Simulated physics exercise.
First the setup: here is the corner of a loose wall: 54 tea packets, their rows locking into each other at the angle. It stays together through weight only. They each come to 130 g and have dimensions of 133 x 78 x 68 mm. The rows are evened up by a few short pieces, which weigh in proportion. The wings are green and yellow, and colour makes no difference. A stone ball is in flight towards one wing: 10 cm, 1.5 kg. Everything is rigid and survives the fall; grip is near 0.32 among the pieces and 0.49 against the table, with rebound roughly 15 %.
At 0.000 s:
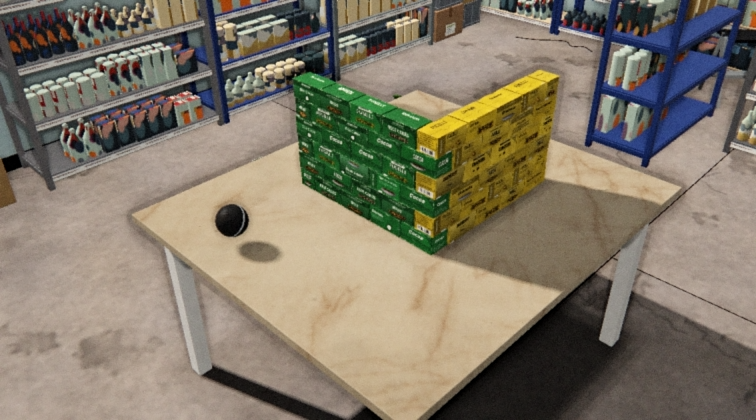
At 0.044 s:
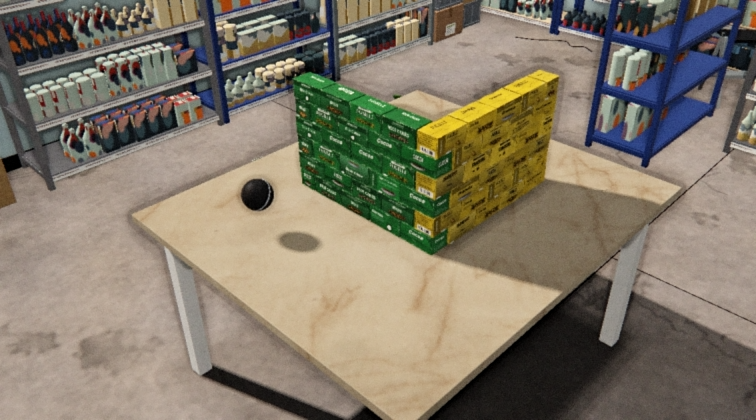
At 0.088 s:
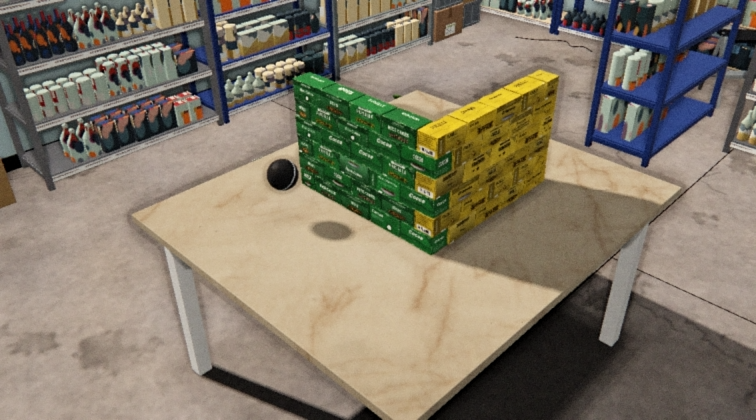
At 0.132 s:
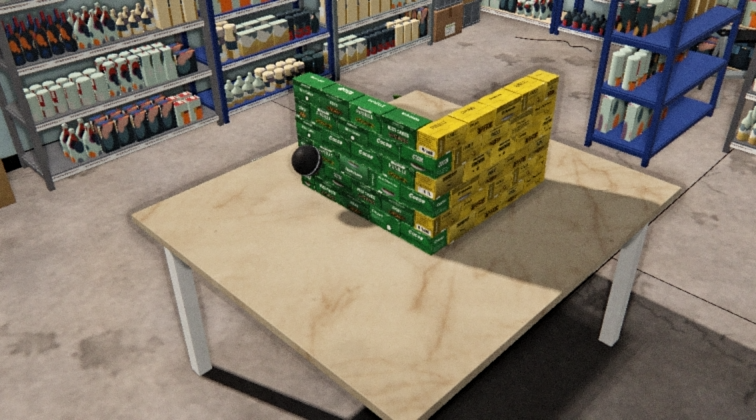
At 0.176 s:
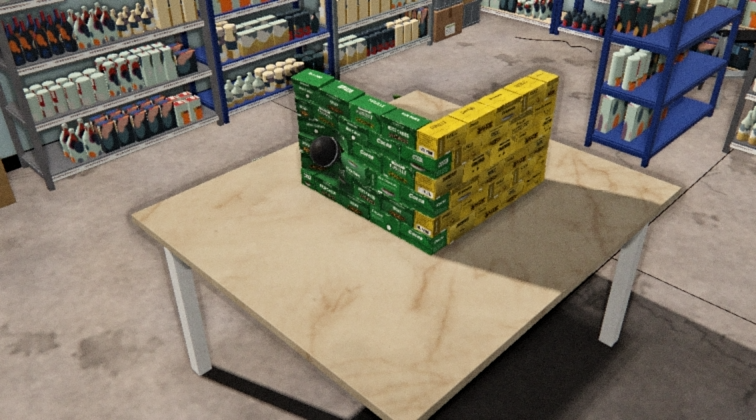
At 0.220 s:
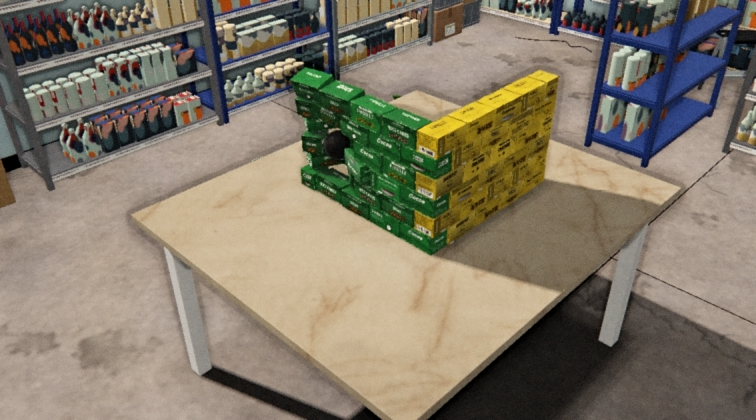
Black ball flying across a tabletop into the green wing of a corner wall of packets, shifting several and opening a gap.
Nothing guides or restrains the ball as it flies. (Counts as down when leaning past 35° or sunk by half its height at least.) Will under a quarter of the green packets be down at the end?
No, more than a quarter will.
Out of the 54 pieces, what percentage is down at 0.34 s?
15 percent by then.
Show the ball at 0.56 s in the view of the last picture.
Around (411, 138).
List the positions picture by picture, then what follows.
In the first frame (each place is the centre of the face we see best), ball (232, 221) 33 cm from contact, 2.7 m/s; top green packet (365, 118); top yellow packet (453, 141); all as stacked.
In the second frame, ball (257, 195) 23 cm from contact, 2.5 m/s; top green packet (365, 118).
In the third frame, ball (283, 175) 12 cm from contact, 2.4 m/s; top green packet (364, 118).
In the fourth frame, ball (307, 161) 19 mm from contact, 2.4 m/s; top green packet (364, 118).
In the fifth frame, ball (325, 151) after contact, 1.6 m/s; top green packet (364, 119); steepest lean 9°, the packet at (325, 118); 10 have shifted.
In the sixth frame, ball (339, 145) after contact, 1.4 m/s; top green packet (364, 118); top yellow packet (452, 141); steepest lean 17°, the packet at (311, 77); 15 have shifted.
By 0.34 s, ball still moving; 7 of the 27 green packets down (7 of 54 in all colours); top green packet moved 15 mm.
By 0.56 s, ball still moving; 10 of the 27 green packets down (10 of 54 in all colours); top green packet moved 17 mm.
When it is over (1.3 s), ball rolling away; 10 of the 27 green packets down (10 of 54 in all colours); top green packet moved 17 mm; top yellow packet unmoved. That is 37 per cent. In pixels of the last frame, middles, top green packet near (378, 113), top yellow packet near (442, 137).
